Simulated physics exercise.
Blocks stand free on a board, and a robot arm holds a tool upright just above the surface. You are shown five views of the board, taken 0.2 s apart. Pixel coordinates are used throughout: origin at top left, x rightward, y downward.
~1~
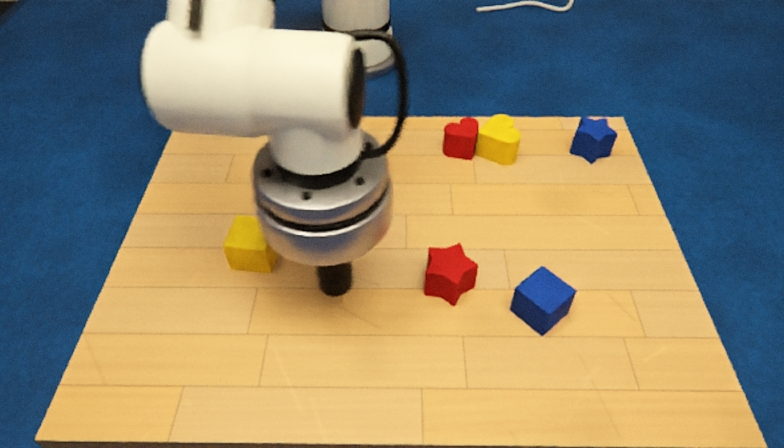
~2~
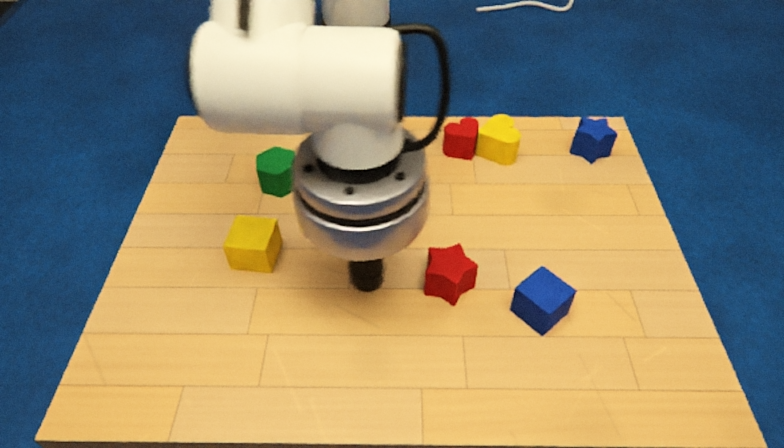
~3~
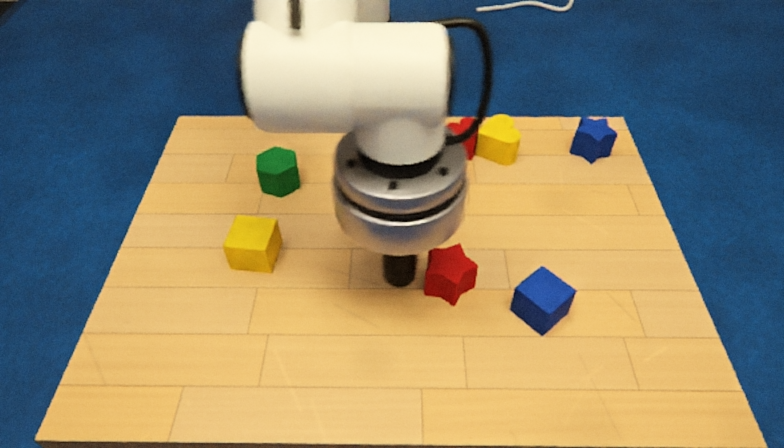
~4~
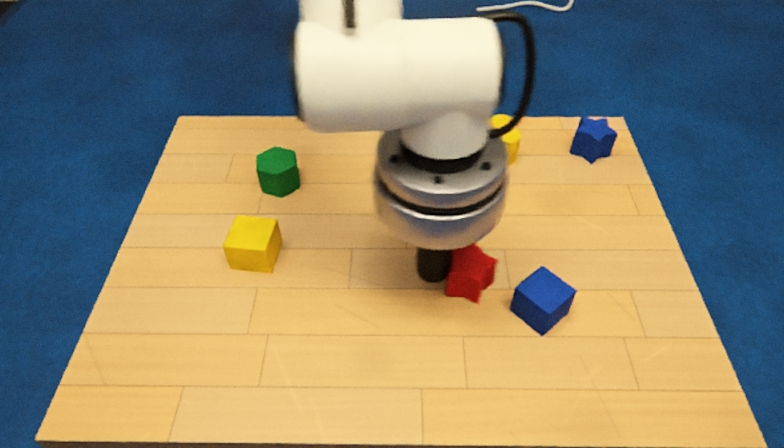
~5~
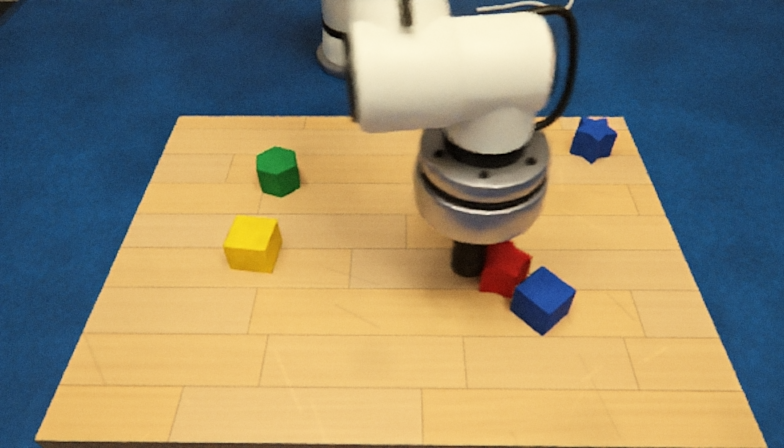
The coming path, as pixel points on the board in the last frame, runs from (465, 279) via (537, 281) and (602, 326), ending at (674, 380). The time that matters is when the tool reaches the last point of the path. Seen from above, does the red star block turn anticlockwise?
In short: Yes.
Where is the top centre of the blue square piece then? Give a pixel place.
At pixel (576, 318).
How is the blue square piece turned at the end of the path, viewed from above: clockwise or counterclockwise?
It spins with the clock.
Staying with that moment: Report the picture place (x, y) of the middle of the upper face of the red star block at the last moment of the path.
I expect it at (603, 261).
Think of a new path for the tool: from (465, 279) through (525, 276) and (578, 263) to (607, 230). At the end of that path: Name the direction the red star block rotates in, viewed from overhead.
From overhead, the rotation is clockwise.
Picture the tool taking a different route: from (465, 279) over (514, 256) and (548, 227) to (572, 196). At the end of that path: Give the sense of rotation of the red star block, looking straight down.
The block turns clockwise.
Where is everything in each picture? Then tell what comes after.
The first frame shows tip of the tool at (336, 284), middles of tops, red star block at (450, 261), blue square piece at (546, 288).
The second frame shows tool at (367, 280), nothing pushed.
The third frame shows tool at (400, 275), nothing pushed.
The fourth frame shows tool at (433, 271), red star block at (470, 260).
The fifth frame shows tool at (467, 266), red star block at (505, 256), blue square piece at (546, 288).
What follows on the original path. One third of the way, tool at (542, 269); red star block at (580, 255); blue square piece at (560, 293), turned 30° clockwise.
Two thirds of the way, tool at (608, 314); red star block at (603, 261), turned 55° anticlockwise; blue square piece at (576, 318), turned 90° clockwise.
At the end, tool at (683, 368); red star block at (603, 261), turned 55° anticlockwise; blue square piece at (576, 318), turned 90° clockwise.
